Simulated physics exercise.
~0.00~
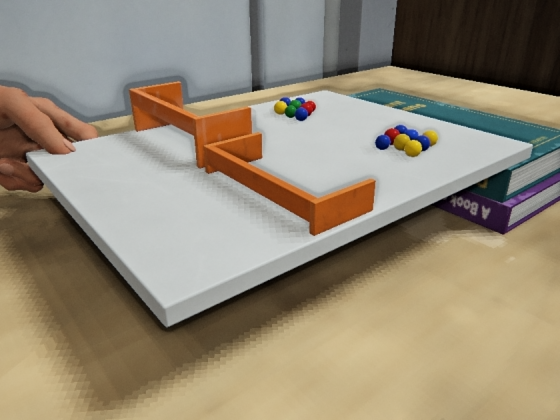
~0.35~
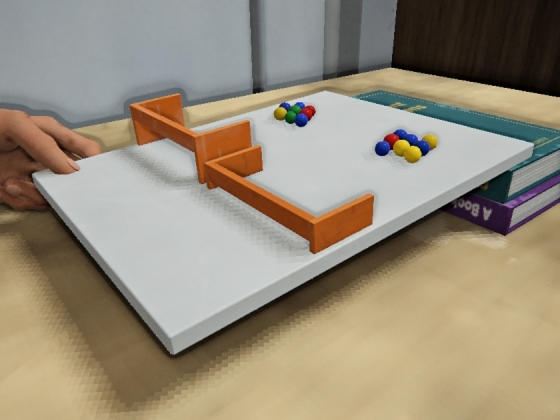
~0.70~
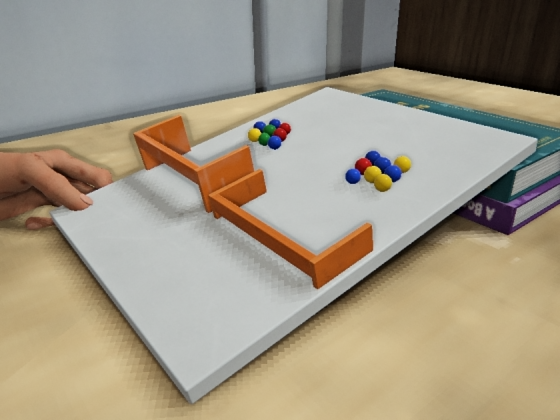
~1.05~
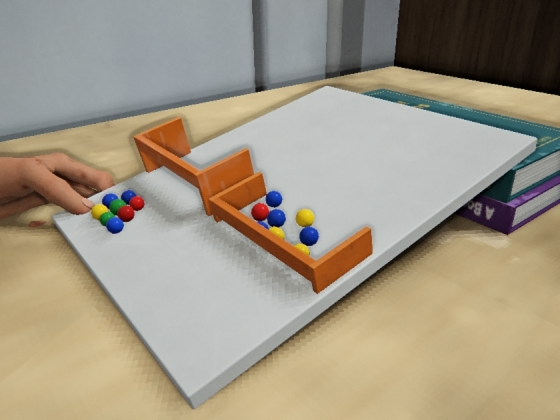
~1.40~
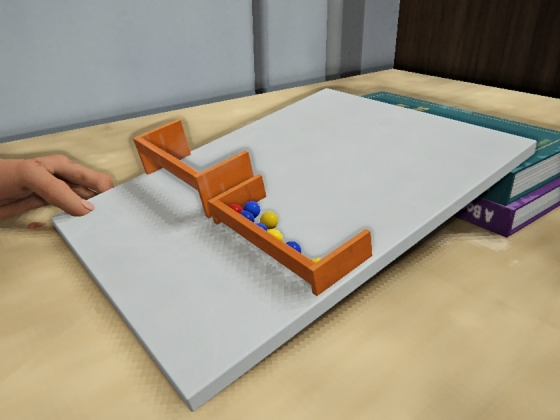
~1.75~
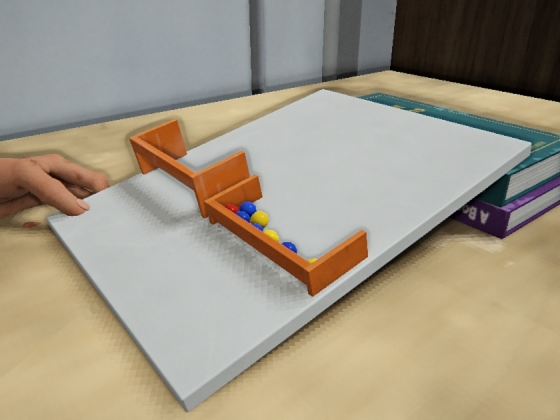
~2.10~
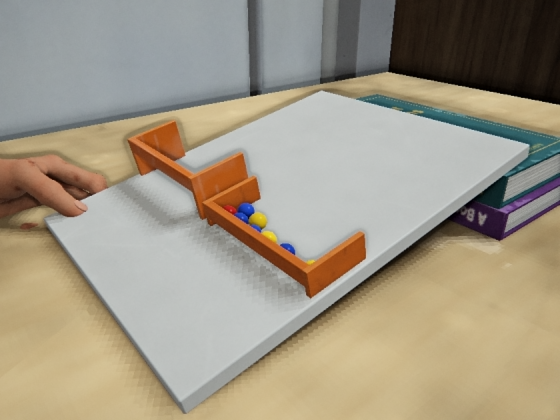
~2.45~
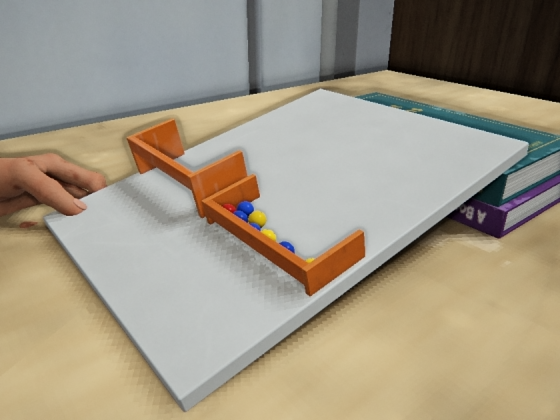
Two clusters of colorful balls rolled down a white board propped on books as a hand lowered its left end; the far cluster slipped past the orange barriers and out of sight, while the near one stayed caught behind its orange barrier.
